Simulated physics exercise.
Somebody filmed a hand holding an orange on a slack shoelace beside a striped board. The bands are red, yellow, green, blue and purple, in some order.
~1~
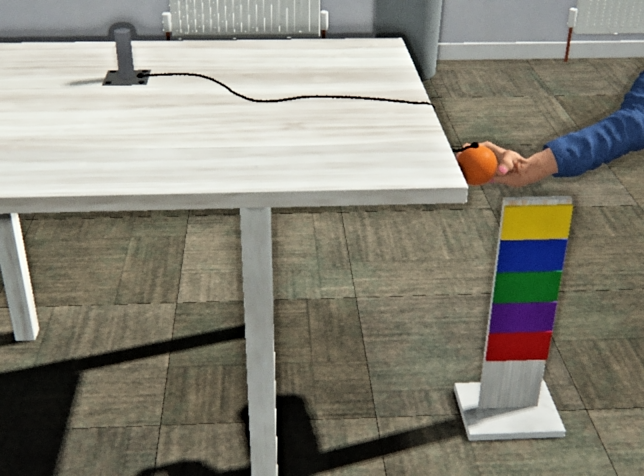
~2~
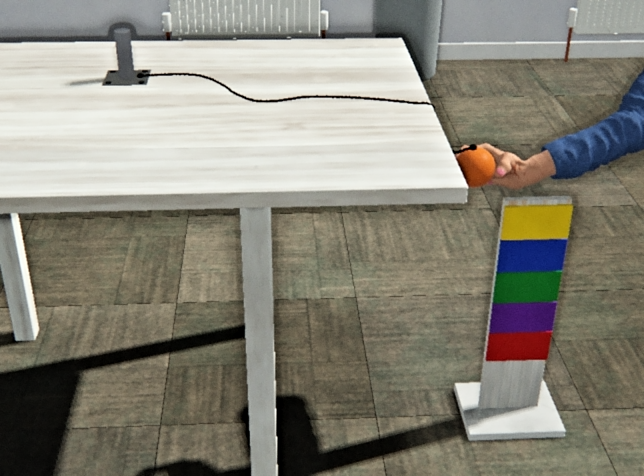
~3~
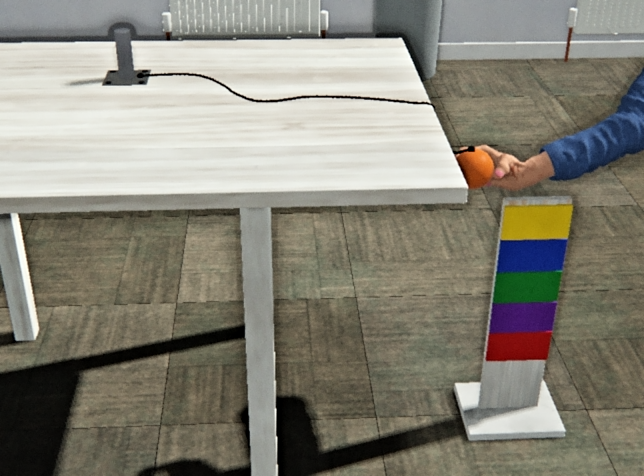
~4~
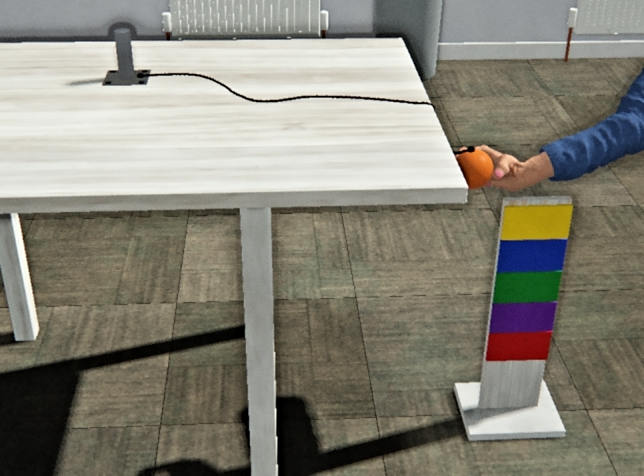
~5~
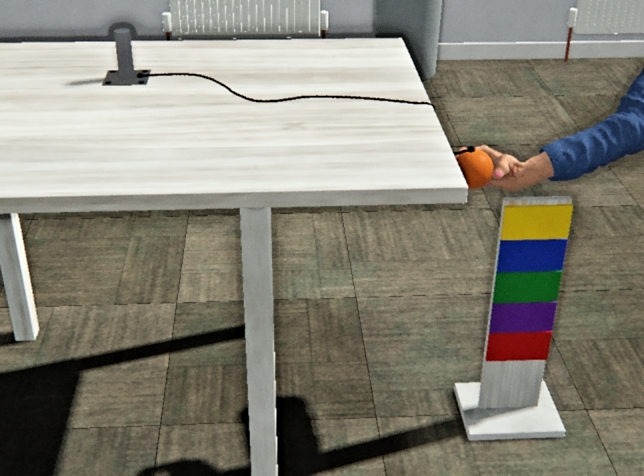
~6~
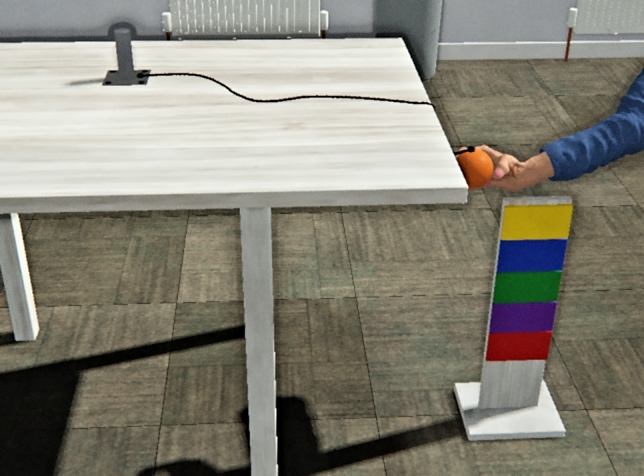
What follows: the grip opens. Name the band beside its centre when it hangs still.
Its centre hangs level with the yellow band.
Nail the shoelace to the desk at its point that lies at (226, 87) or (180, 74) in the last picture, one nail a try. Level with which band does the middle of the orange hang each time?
Try by try: Yellow; yellow.
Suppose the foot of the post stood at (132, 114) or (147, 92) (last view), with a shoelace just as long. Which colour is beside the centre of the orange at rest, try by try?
Try by try: Blue; blue.
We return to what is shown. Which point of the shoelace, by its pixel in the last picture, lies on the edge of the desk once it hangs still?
At (400, 102), roughly.
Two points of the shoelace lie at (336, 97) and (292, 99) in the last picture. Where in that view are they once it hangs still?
Near (367, 96) and (323, 93).
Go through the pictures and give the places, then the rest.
The first frame shows orange (477, 166); yellow (537, 223); blue (532, 257); green (528, 288); purple (523, 319); red (519, 347).
The second frame shows orange (475, 168); shoelace through (174, 74) (228, 88) (280, 101) (355, 98) (426, 104).
The third frame shows orange (473, 169).
The fourth frame shows orange (473, 169); shoelace through (174, 74) (228, 88) (280, 101) (355, 98) (426, 104).
The fifth frame shows orange (473, 169).
The sixth frame shows orange (473, 169); shoelace through (174, 74) (228, 88) (280, 101) (355, 98) (426, 104).
Early on, orange near (424, 213); level with yellow.
Midway, orange near (433, 220); level with yellow.
Finally, orange near (420, 221); level with yellow. Its middle rests at the yellow band.
